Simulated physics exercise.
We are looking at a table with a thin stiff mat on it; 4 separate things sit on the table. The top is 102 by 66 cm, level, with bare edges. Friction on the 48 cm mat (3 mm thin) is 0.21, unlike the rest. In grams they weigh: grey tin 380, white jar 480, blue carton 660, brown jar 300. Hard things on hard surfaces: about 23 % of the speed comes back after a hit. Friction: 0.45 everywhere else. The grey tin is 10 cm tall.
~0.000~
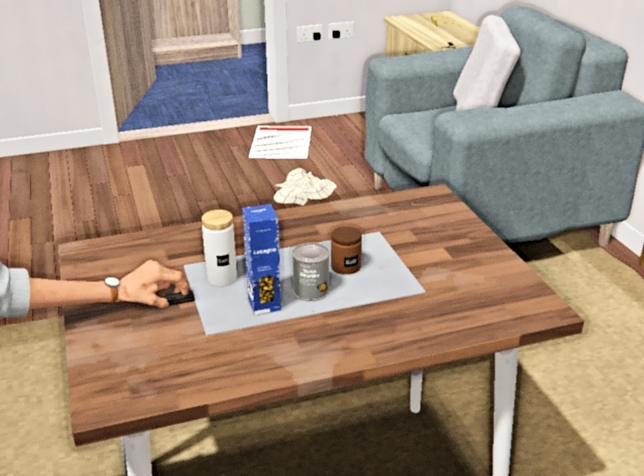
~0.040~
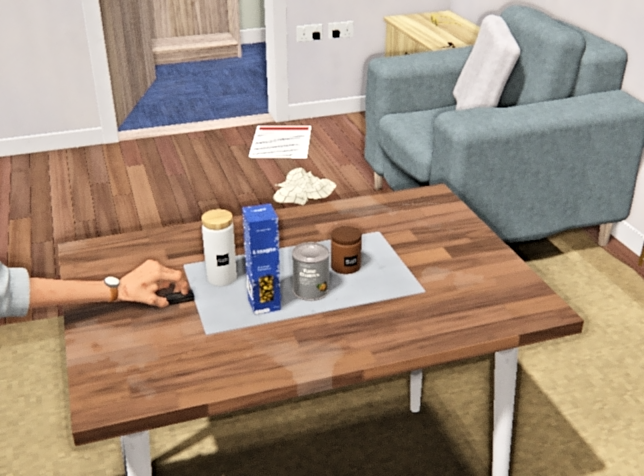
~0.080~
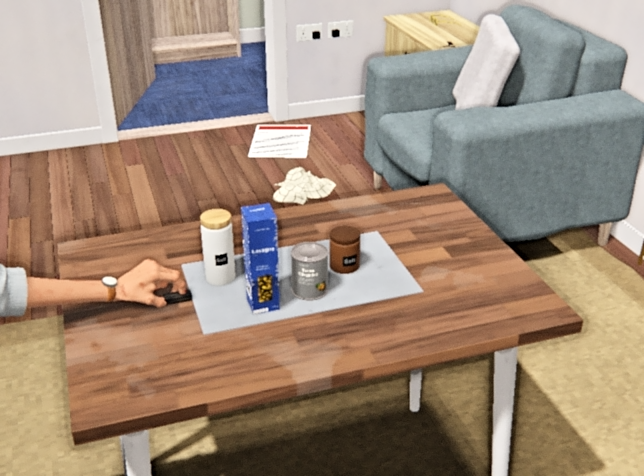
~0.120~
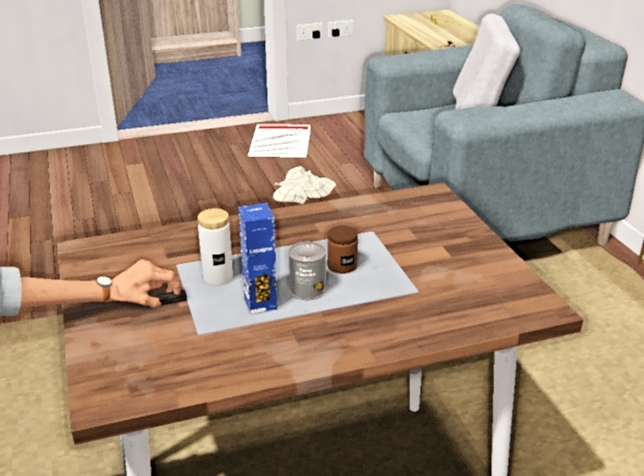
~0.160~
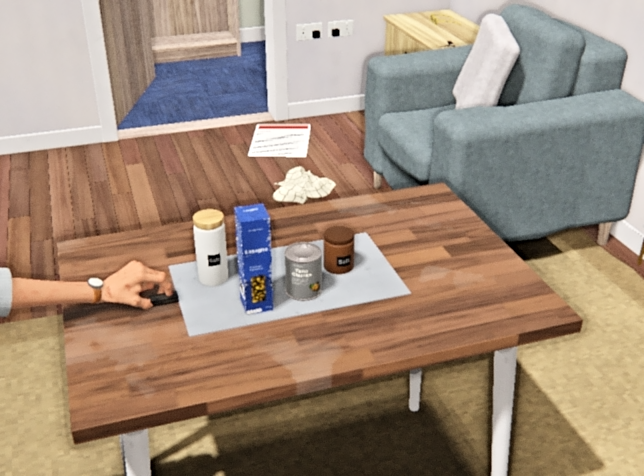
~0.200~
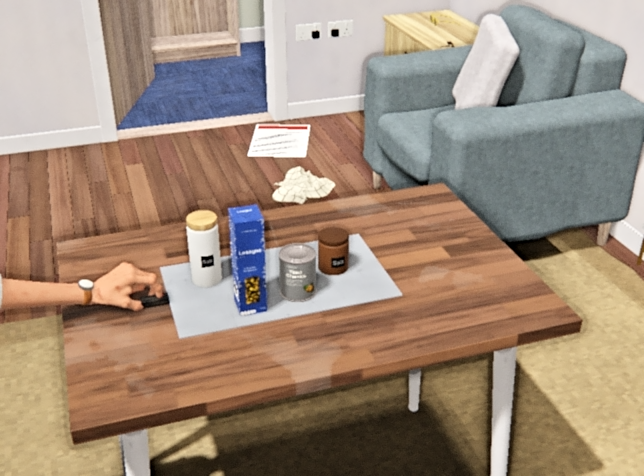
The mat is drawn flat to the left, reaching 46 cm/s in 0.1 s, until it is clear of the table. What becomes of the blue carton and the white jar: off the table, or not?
The blue carton drops to the floor, the white jar drops to the floor.
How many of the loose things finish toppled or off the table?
In all, 4.
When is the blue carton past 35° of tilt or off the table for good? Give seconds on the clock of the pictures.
Near 1.0 s.
Around 0.60 s, mat pulled 23 cm; blue carton shifted 21 cm near (159, 276); white jar shifted 21 cm near (118, 264); grey tin shifted 21 cm.
Around 1.20 s, mat pulled 51 cm; white jar and blue carton now off the table; grey tin shifted 48 cm; brown jar shifted 49 cm.
Around 1.70 s, mat pulled 74 cm; grey tin and brown jar now off the table.
Finally (2.5 s), off the table, grey tin, white jar, blue carton and brown jar.
